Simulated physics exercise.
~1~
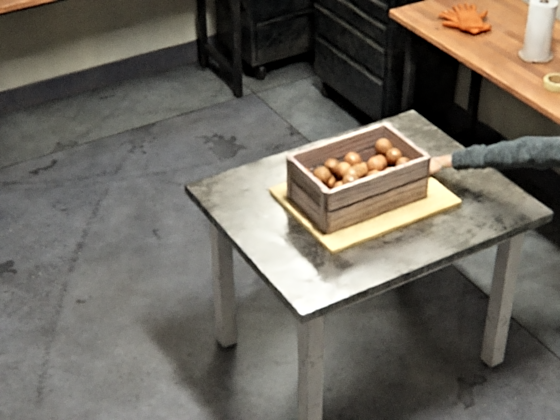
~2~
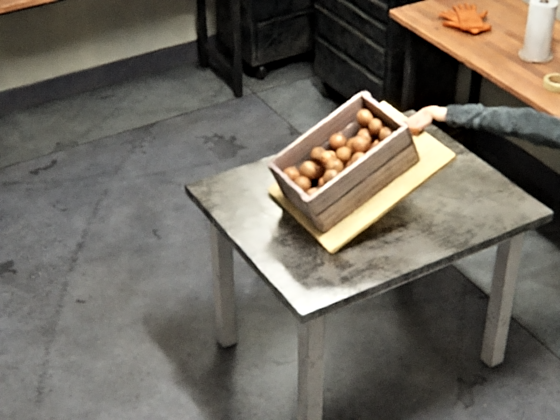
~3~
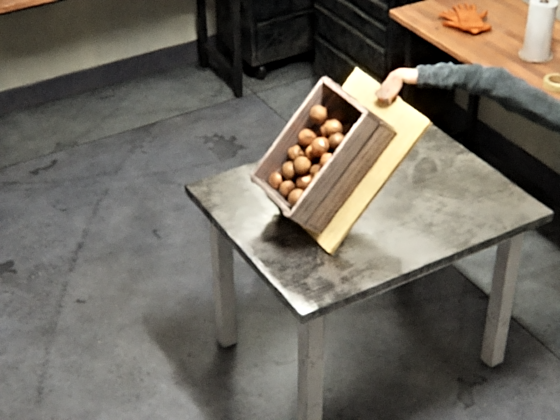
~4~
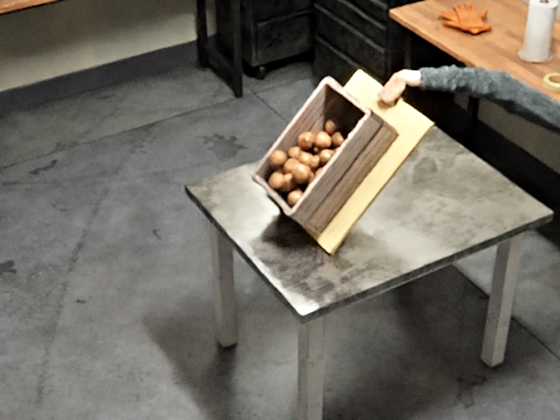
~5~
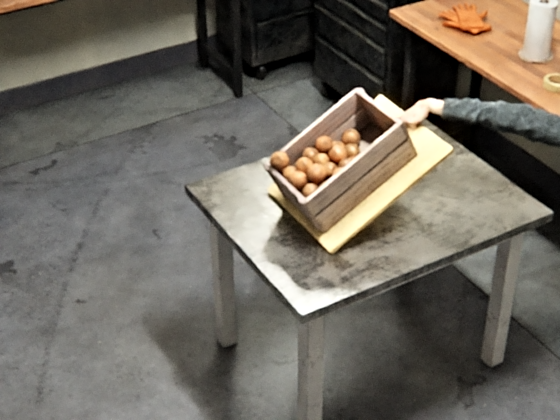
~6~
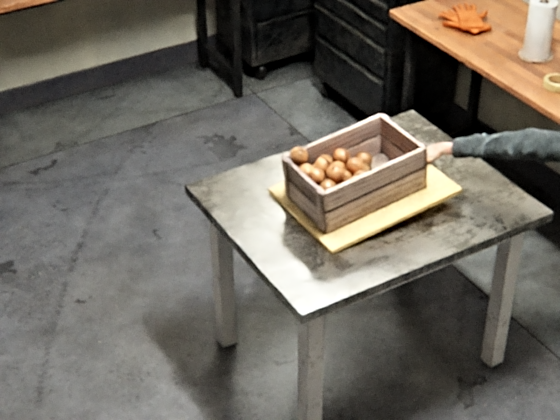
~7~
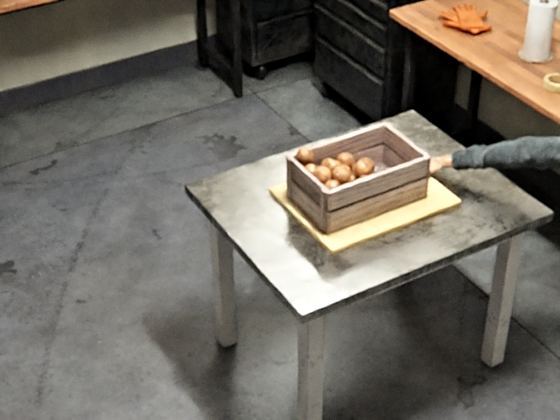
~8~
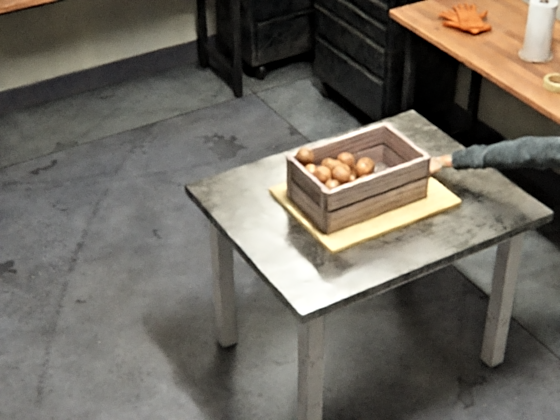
At the start, a wooden tray of loose round brown onions sits on a pale board on a table, with a hand at its right end. The hand lifts that end of the board, and the tray tips steeply toward the left along with it. The onions shift and bunch toward the low left end, but none spill over the walls. The hand then lowers the board until it lies flat again. At the end, the tray rests level and still, the onions gathered at its left side and the right side bare, with the hand still beside it.
